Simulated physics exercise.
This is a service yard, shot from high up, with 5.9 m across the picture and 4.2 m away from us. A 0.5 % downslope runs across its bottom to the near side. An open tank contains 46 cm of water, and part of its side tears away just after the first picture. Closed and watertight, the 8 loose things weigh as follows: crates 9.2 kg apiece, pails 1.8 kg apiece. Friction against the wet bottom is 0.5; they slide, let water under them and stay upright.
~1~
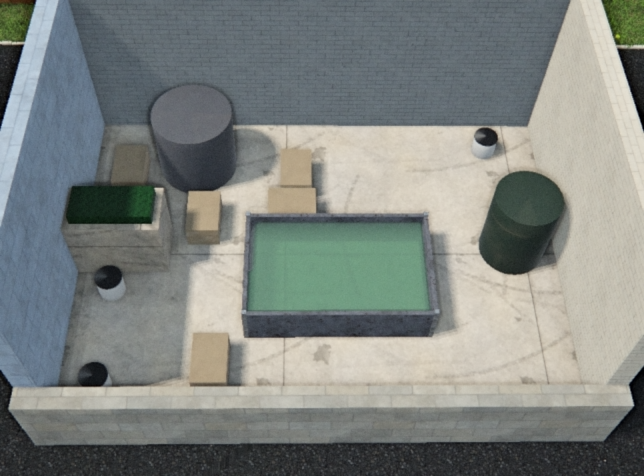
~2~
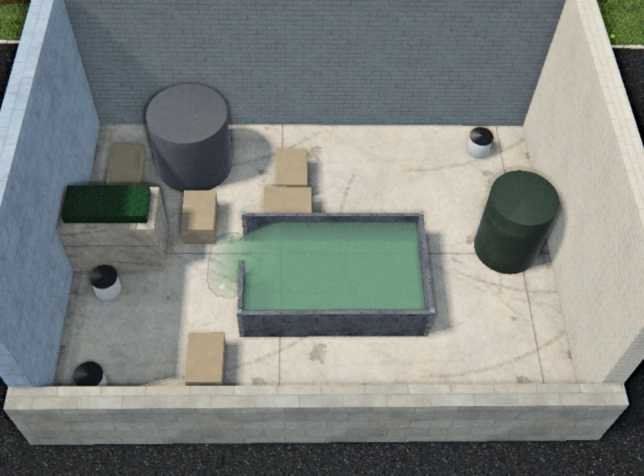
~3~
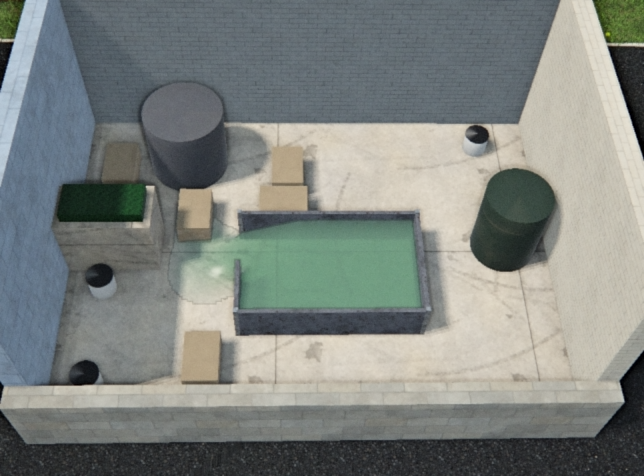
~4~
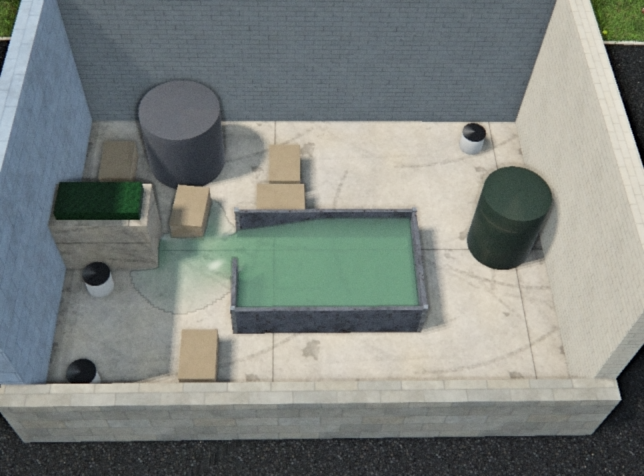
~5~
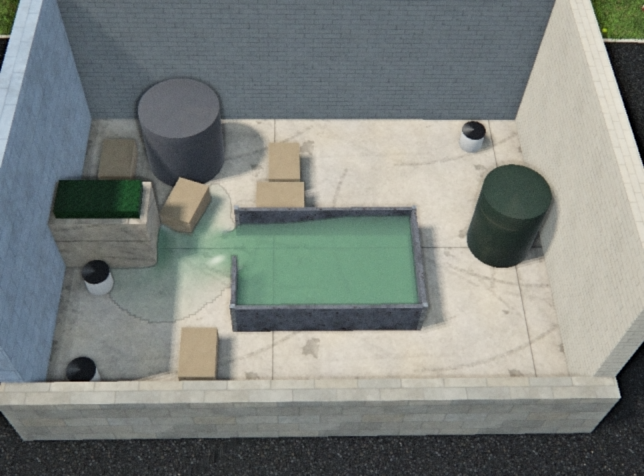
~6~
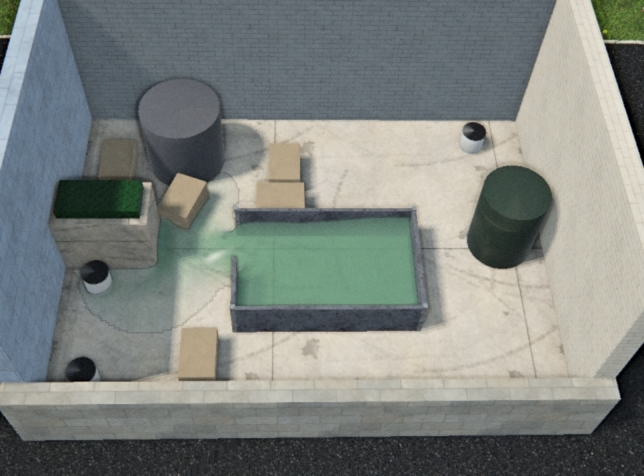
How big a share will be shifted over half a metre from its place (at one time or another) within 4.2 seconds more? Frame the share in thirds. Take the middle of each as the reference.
That comes to from one to two thirds.
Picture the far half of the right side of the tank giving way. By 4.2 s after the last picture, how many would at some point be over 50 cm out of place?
In that case the number is 2.
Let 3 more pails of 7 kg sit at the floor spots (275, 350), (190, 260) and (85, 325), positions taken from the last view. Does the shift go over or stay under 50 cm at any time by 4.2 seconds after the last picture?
Order as given: Stays inside it, goes farther, goes farther.
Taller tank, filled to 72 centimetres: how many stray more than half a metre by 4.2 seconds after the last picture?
Count: 7.
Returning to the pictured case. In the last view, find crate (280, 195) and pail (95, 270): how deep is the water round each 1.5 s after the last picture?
Close to 3 and 9 centimetres.
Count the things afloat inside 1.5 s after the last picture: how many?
At that moment 3.
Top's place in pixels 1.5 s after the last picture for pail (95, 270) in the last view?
Roughly (70, 276) in the same view.
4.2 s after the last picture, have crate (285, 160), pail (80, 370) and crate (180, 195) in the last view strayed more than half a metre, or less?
Taking them in turn, the answers are greater, greater and smaller.
Then, 0.4 s after the last picture 0 of 8 are over 50 cm from their spots; 1 afloat.
Then, 1.5 s after the last picture 0 of 8 are over 50 cm from their spots; 3 afloat.
Then, 2.8 s after the last picture 3 of 8 are over 50 cm from their spots; 4 afloat.
Then, 4.2 s after the last picture 3 of 8 are over 50 cm from their spots, and 4 have been at some point; 5 afloat.
